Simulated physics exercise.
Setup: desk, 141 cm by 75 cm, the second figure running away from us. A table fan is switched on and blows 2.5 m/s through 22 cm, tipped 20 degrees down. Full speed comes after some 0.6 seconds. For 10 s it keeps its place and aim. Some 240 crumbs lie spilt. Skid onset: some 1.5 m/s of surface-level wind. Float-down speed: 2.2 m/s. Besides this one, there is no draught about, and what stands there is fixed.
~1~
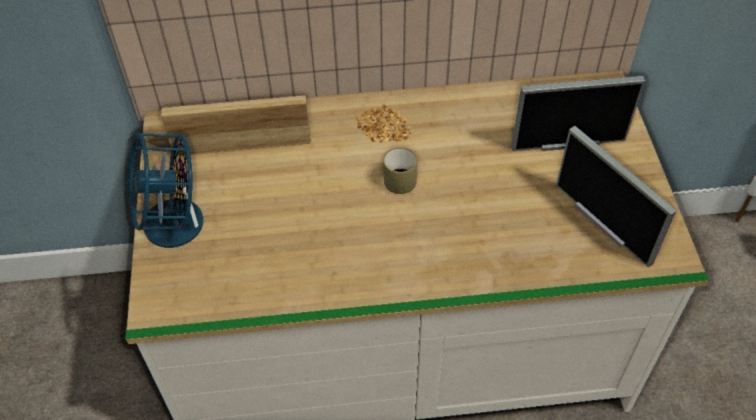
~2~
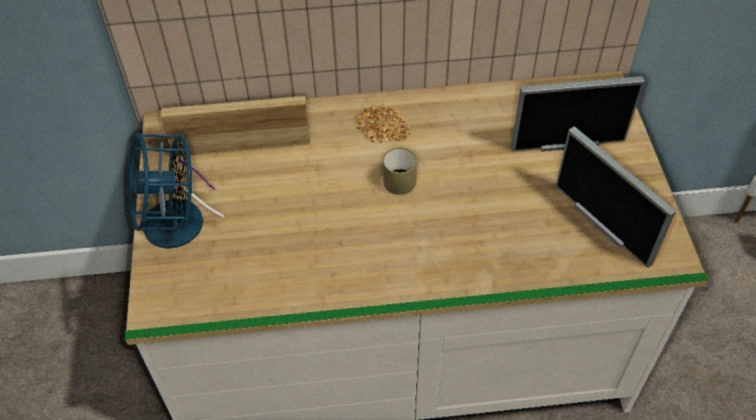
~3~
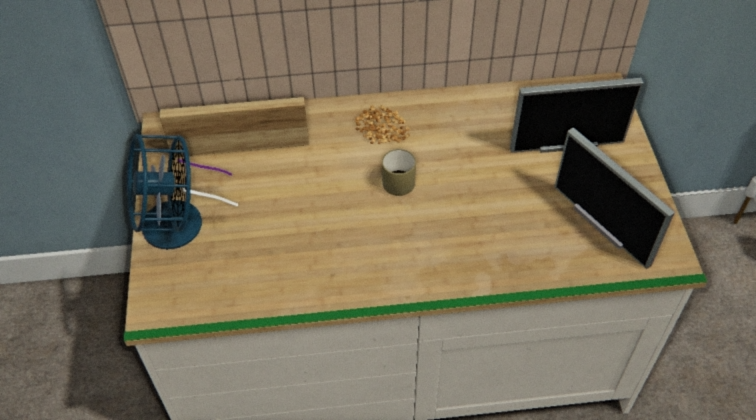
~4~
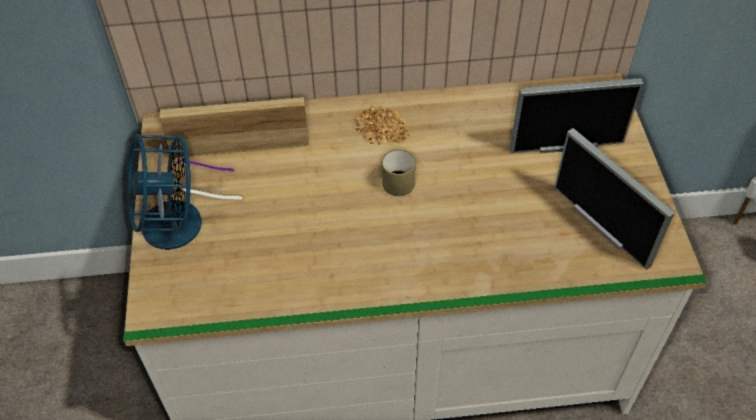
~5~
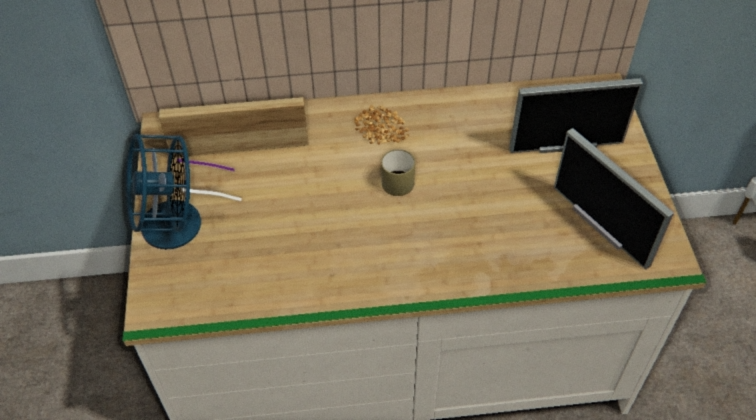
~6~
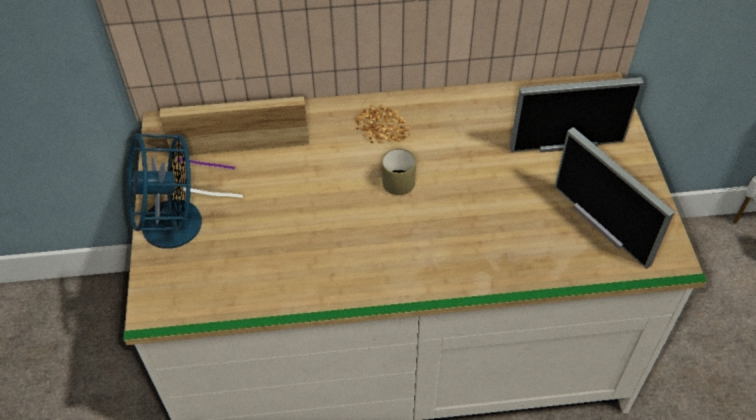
A purple and a white ribbon on the blue table fan at the left lift from hanging limp and stream out to the right, then stay nearly level with slight flutters. The fan stands on a pale wooden counter with a green front edge, seen from above by a still camera. The board, orange-brown crumbs, olive mug and two dark-screened monitors at right stay put.
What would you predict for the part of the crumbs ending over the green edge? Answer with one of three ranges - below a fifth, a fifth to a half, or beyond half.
That share is below a fifth.
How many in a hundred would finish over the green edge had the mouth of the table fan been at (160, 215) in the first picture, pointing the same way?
Some 0 %.
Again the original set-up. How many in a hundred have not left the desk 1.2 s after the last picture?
I reckon some 60 %.
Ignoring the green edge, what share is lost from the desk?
Roughly 50 per cent.
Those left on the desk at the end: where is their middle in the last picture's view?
(399, 98).
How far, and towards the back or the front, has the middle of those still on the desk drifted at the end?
Shifted backward by about 10 cm.
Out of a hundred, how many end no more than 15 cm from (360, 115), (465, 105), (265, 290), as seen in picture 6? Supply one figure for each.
Estimates in listed order: 30 %; 15 %; 0 %.
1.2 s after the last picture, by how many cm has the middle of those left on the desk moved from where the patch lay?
The centre sits some 15 cm from where it began.
Then, 1.2 s after the last picture, 35 % are on the move or not yet settled, 0 % are over the green edge; the middle of those still in play is near (405, 97).
Then, 2.4 s after the last picture, 20 % are on the move or not yet settled, 0 % are over the green edge; the middle of those still in play is near (400, 96).
Then, 4.7 s after the last picture, 17 % are on the move or not yet settled, 0 % are over the green edge; the middle of those still in play is near (399, 98).
Then, 9.2 s after the last picture, at the end, 0 % are over the green edge; the middle of those still in play is near (399, 98).
